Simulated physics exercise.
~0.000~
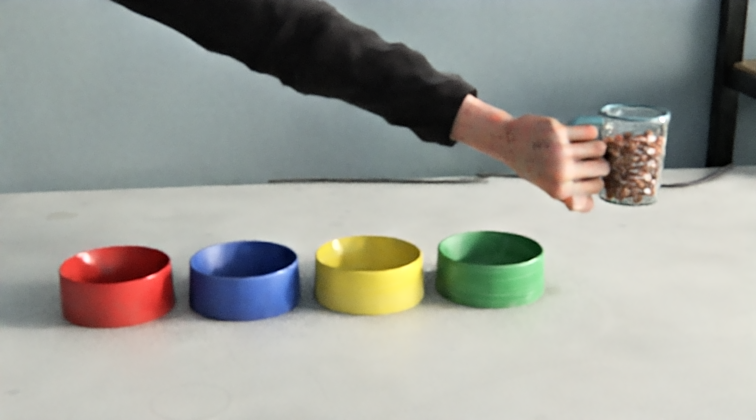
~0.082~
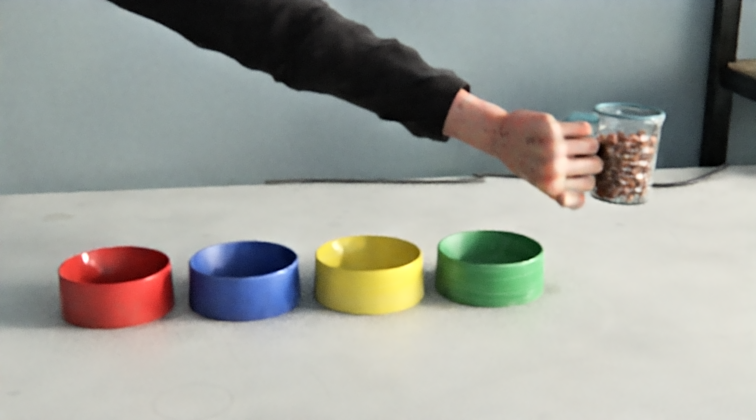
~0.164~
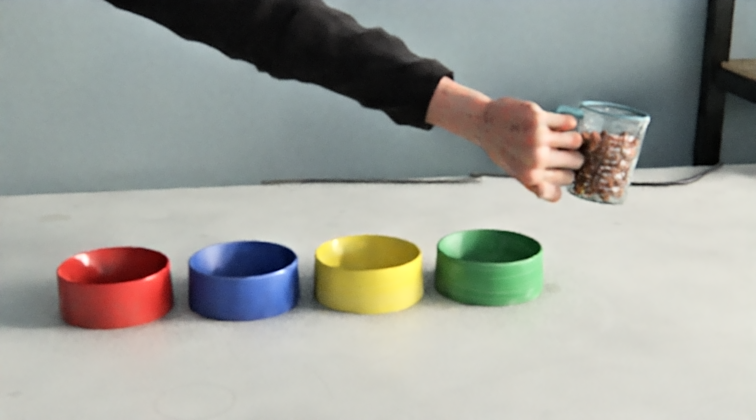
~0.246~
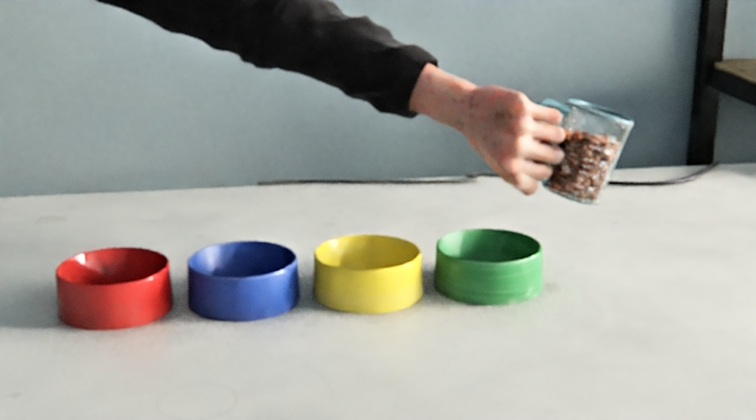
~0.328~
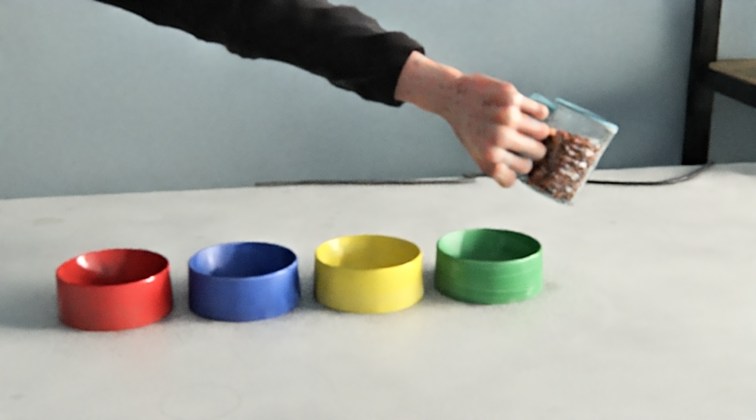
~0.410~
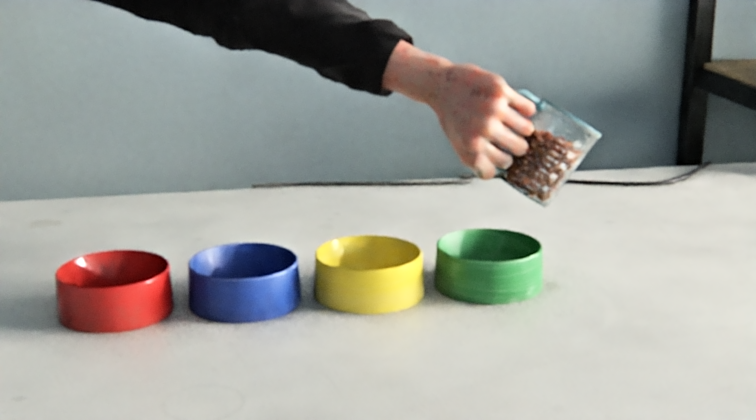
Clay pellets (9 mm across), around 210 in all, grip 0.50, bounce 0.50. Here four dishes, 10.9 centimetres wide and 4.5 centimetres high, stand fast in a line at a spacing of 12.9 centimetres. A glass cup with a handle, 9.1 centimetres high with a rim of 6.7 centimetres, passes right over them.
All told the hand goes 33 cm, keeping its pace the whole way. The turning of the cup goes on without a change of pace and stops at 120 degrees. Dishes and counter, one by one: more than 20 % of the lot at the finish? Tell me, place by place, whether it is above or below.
Red dish: Below the mark; blue dish: Below the mark; green dish: Below the mark; yellow dish: Above the mark; counter: Below the mark.
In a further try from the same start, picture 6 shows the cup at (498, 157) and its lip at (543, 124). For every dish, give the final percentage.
Red 0, blue 0, green 0, yellow 100.
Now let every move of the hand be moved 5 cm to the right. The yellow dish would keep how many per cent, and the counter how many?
Yellow: 30; counter: 50.
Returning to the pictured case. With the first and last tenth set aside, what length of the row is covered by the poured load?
6 centimetres.
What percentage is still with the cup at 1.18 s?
I'd put it at roughly 95 per cent.
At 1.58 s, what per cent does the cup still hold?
30 %.
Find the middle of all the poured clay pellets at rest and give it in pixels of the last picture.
(378, 277).
After 0.87 s, tilt 77 degrees; cup holds 100 %.
Then, at 1.18 s, tilt 106 degrees; cup holds 95 %.
Then, at 1.58 s, tilt 120 degrees; cup holds 30 %, yellow 70 %.
At rest (2.4 s), red 0 %, blue 0 %, green 0 %, yellow 100 %, counter 0 %.
